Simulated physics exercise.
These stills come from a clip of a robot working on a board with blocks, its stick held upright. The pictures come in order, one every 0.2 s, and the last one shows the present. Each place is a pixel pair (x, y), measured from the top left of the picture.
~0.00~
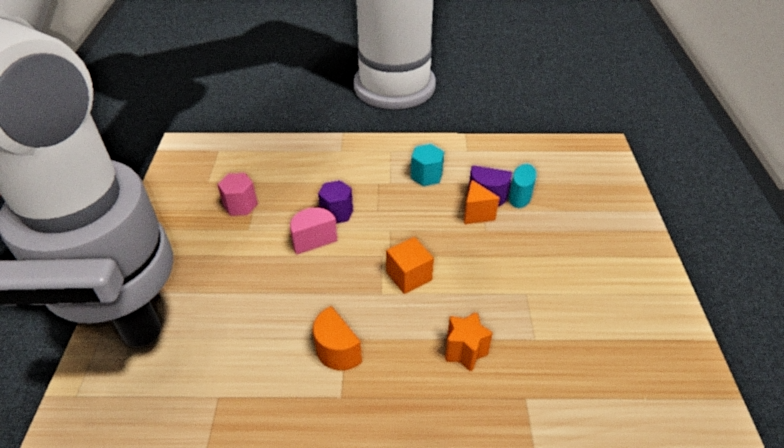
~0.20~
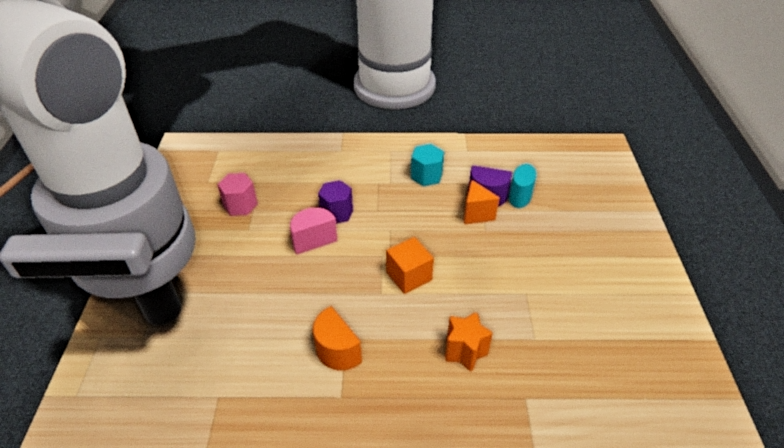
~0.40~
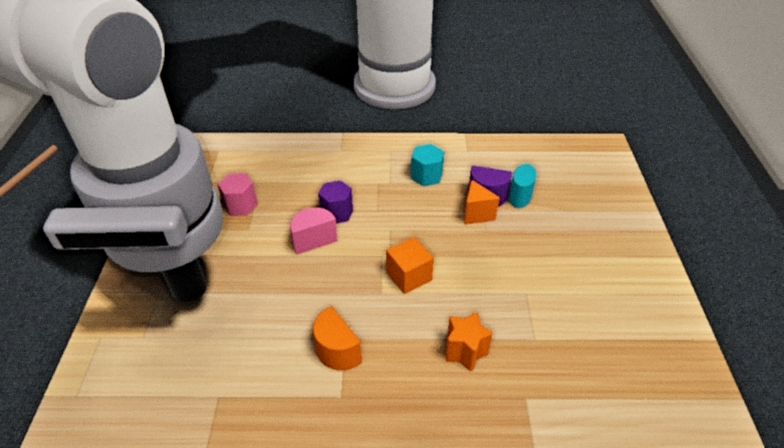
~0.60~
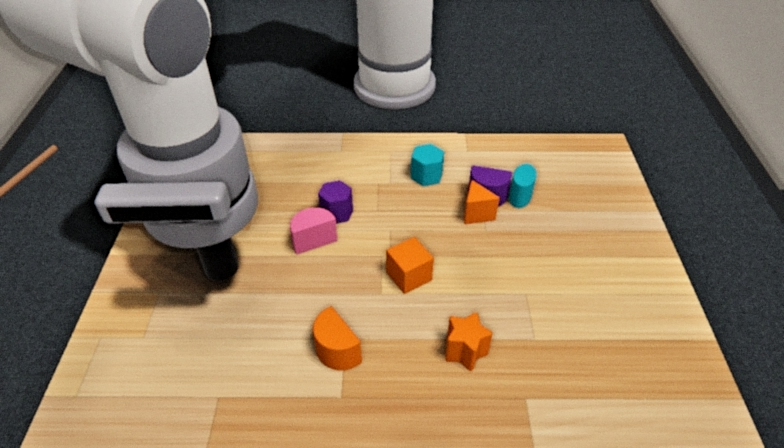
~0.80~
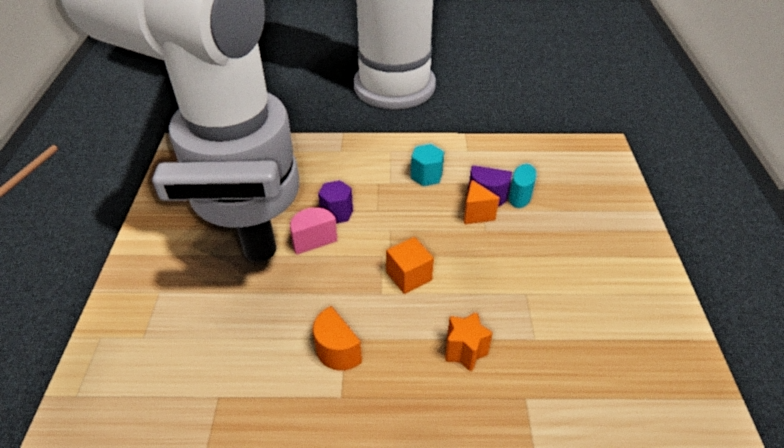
A robot arm moves right and upward across the wooden board while the blocks stay still.
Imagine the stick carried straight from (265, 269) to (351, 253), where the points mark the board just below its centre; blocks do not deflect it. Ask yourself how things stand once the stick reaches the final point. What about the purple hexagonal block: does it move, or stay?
It is moved off its spot.
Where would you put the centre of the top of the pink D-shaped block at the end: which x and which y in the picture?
I predict (344, 204).
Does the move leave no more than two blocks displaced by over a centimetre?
Final answer: Yes.
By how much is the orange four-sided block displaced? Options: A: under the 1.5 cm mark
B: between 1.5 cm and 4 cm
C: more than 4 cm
Letter A.
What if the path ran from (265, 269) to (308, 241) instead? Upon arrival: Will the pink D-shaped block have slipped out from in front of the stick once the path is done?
Going by the path, no.
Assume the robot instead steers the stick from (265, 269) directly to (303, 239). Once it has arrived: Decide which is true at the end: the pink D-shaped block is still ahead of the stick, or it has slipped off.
It sits in front of the stick.
On the path given first. Halfway along, stick at (308, 243); pink D-shaped block at (326, 210), turned 20° anticlockwise; purple hexagonal block at (338, 186).
At the end, stick at (350, 236); pink D-shaped block at (344, 204), turned 75° anticlockwise; purple hexagonal block at (338, 179); orange four-sided block still.
